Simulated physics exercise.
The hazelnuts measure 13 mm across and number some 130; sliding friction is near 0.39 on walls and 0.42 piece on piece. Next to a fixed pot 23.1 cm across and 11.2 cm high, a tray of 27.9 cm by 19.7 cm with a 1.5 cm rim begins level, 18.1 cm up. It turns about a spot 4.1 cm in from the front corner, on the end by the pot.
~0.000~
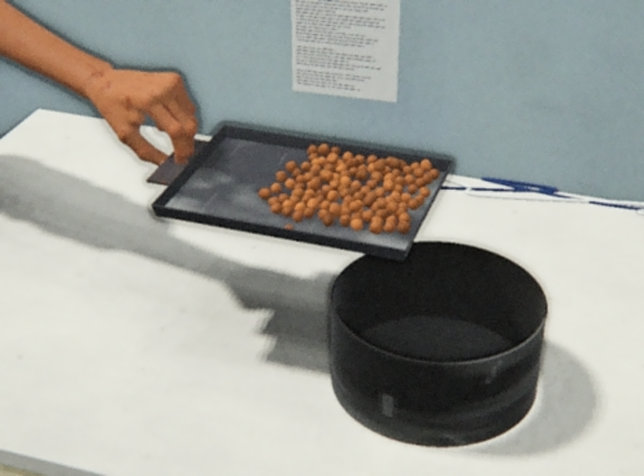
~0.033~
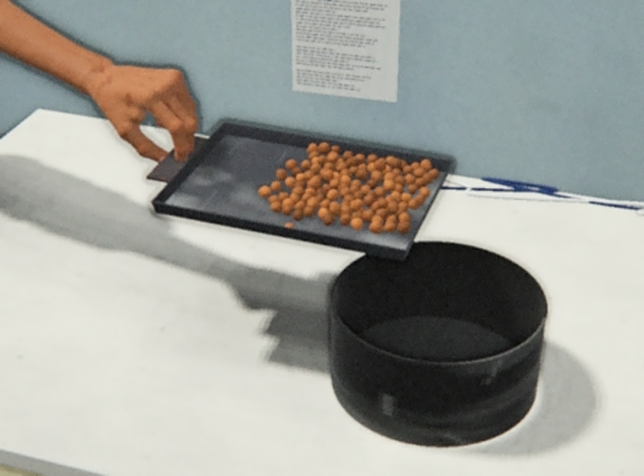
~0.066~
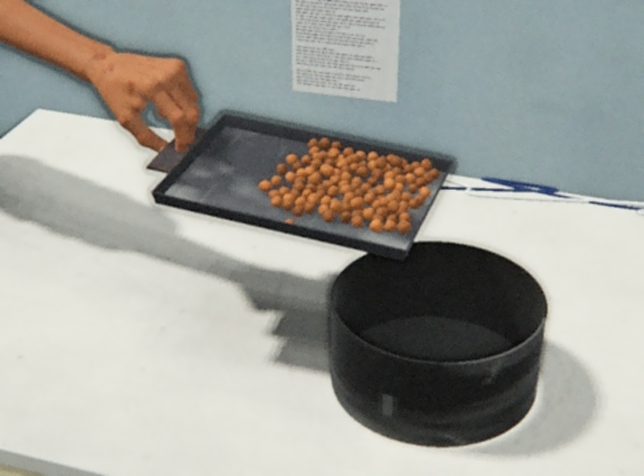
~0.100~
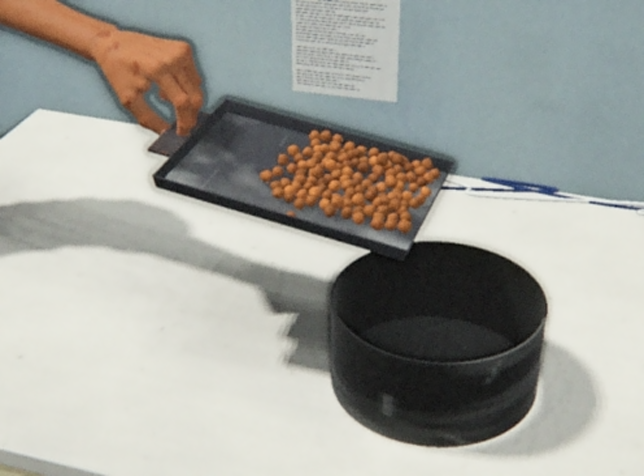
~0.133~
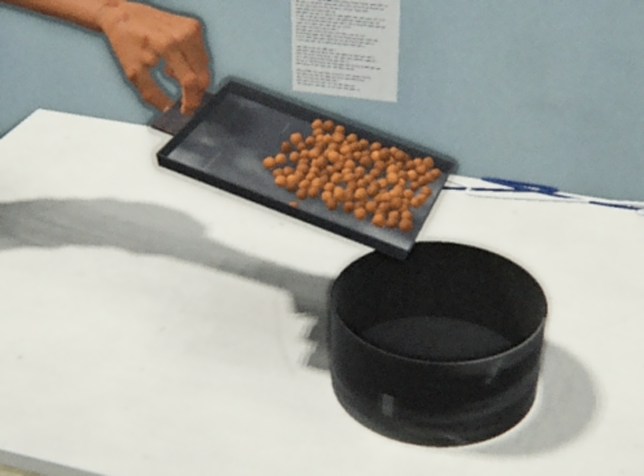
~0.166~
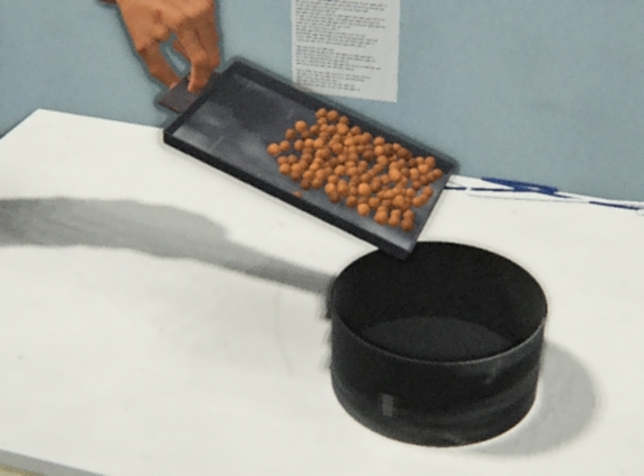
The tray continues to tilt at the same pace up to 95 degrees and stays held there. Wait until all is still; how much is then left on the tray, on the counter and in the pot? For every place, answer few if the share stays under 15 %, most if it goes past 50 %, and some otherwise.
Shares - tray: Few; counter: Some; pot: Most.
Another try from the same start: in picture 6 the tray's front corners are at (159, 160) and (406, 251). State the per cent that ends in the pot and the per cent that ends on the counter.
In the pot: 90 per cent; on the counter: 10 per cent.
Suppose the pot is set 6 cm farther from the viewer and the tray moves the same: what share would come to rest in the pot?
Expect something close to 100 per cent.
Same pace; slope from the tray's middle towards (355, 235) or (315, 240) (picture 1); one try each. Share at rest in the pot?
Roughly 95 per cent on the first try and 70 per cent on the second.
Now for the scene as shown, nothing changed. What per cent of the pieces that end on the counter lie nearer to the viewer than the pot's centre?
Roughly 0 per cent.
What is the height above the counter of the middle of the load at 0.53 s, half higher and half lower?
Roughly 22 centimetres.
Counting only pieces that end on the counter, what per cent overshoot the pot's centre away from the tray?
Share: Around 70 %.
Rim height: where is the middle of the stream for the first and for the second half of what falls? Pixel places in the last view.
Around (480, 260), then (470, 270).
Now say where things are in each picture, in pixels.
Tray tilt 0 degrees, front corners at (156, 204) and (403, 248); middle of the pieces at (354, 192); pot at (439, 298), in the first picture.
Tray tilt 1 degrees, front corners at (156, 200) and (404, 248); middle of the pieces at (354, 191), in the second picture.
Tray tilt 3 degrees, front corners at (156, 191) and (404, 248), lowest corner right back; middle of the pieces at (354, 188), in the third picture.
Tray tilt 7 degrees, front corners at (157, 175) and (405, 248), lowest corner right back; middle of the pieces at (355, 184), in the fourth picture.
Tray tilt 13 degrees, front corners at (161, 153) and (407, 248), lowest corner right back; middle of the pieces at (357, 178), in the fifth picture.
Tray tilt 19 degrees, front corners at (168, 131) and (408, 249), lowest corner right back; middle of the pieces at (361, 172); pot at (439, 298). The tray's pace is about 180 degrees a second, in the sixth picture.
After 0.38 s, tilt 57 degrees; the tray holds 100 %, the pot 0 %.
After 0.53 s, tilt 84 degrees; the tray holds 95 %, the pot 5 %.
After 0.80 s, tilt 95 degrees; the tray holds 5 %, the pot 65 %.
By 2.0 s all is still; tray 0 %, counter 30 %, pot 70 %.
